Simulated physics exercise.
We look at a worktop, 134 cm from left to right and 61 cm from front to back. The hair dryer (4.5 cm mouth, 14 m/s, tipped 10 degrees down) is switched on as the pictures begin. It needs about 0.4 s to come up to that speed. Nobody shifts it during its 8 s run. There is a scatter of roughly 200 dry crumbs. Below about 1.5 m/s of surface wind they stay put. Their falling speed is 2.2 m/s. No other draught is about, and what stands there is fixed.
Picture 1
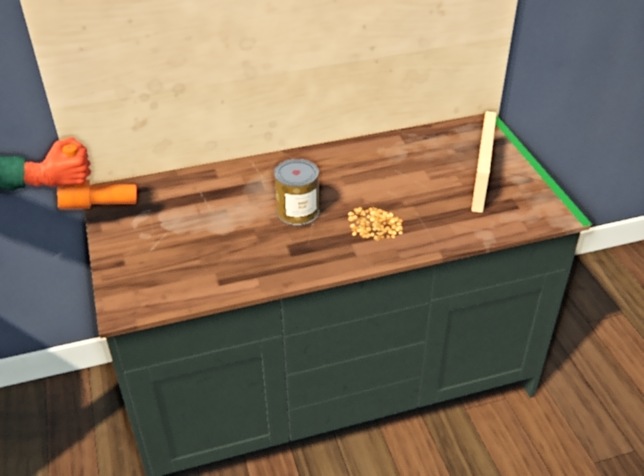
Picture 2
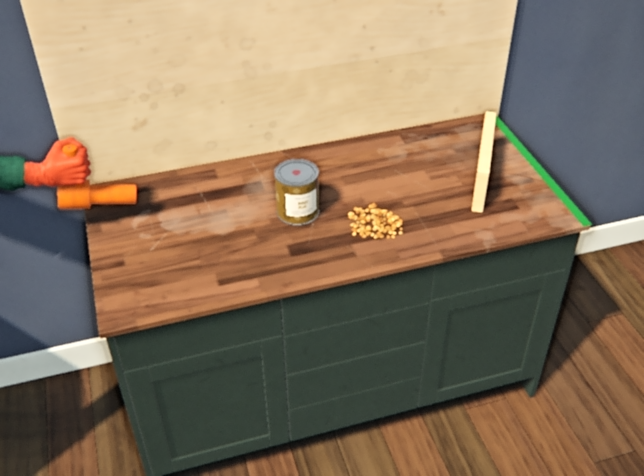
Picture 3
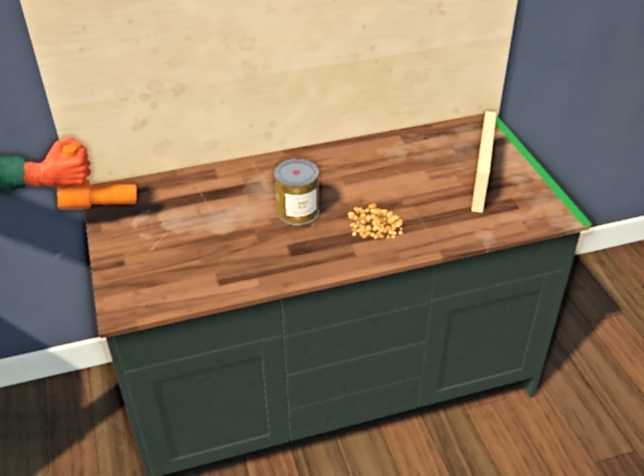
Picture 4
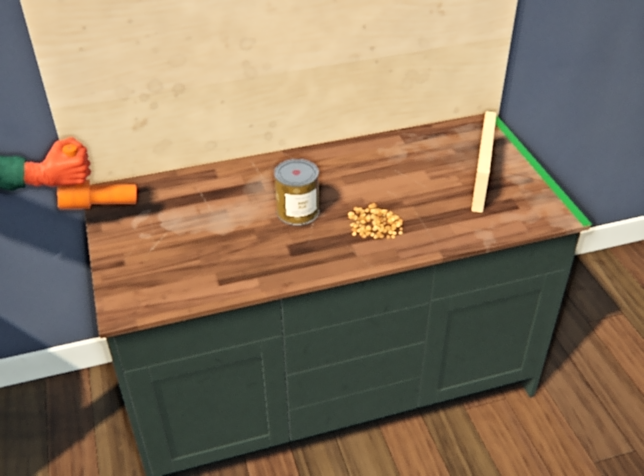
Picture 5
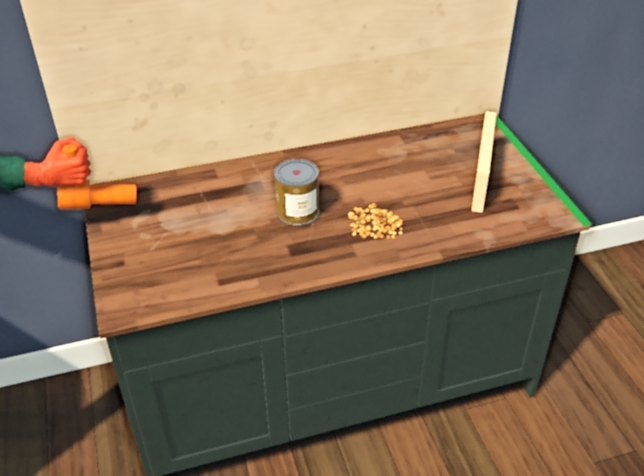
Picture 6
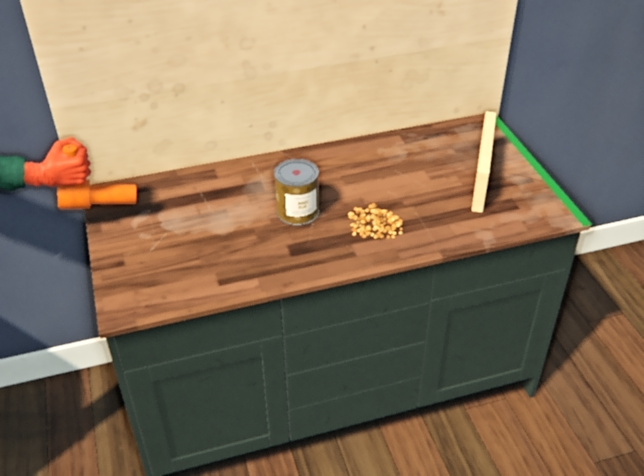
A hand in a red glove held an orange hair dryer at the left of a wooden worktop, while the tin, the pale board and the heap of yellowish crumbs all stayed still.
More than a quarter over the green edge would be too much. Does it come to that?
More than a quarter over the green edge: No.
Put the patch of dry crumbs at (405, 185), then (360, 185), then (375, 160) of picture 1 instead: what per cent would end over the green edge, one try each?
In that order: 10 %, 20 %, 100 %.
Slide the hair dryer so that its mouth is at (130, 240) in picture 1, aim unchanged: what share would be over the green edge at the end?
In that case some 60 per cent.
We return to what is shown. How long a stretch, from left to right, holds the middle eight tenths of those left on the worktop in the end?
Roughly 10 cm.
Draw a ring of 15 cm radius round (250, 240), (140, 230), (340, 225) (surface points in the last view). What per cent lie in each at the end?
In turn about 0 %, 0 %, 90 %.
Then, 1.2 s after the last picture, 0 % are on the move or not yet settled, 0 % are over the green edge; the middle of those still in play is near (377, 220).
Then, 2.2 s after the last picture, 0 % are on the move or not yet settled, 0 % are over the green edge; the middle of those still in play is near (377, 220).
Then, 4.0 s after the last picture, 0 % are on the move or not yet settled, 0 % are over the green edge; the middle of those still in play is near (377, 220).
Then, 7.6 s after the last picture, at the end, 0 % are over the green edge; the middle of those still in play is near (377, 220).
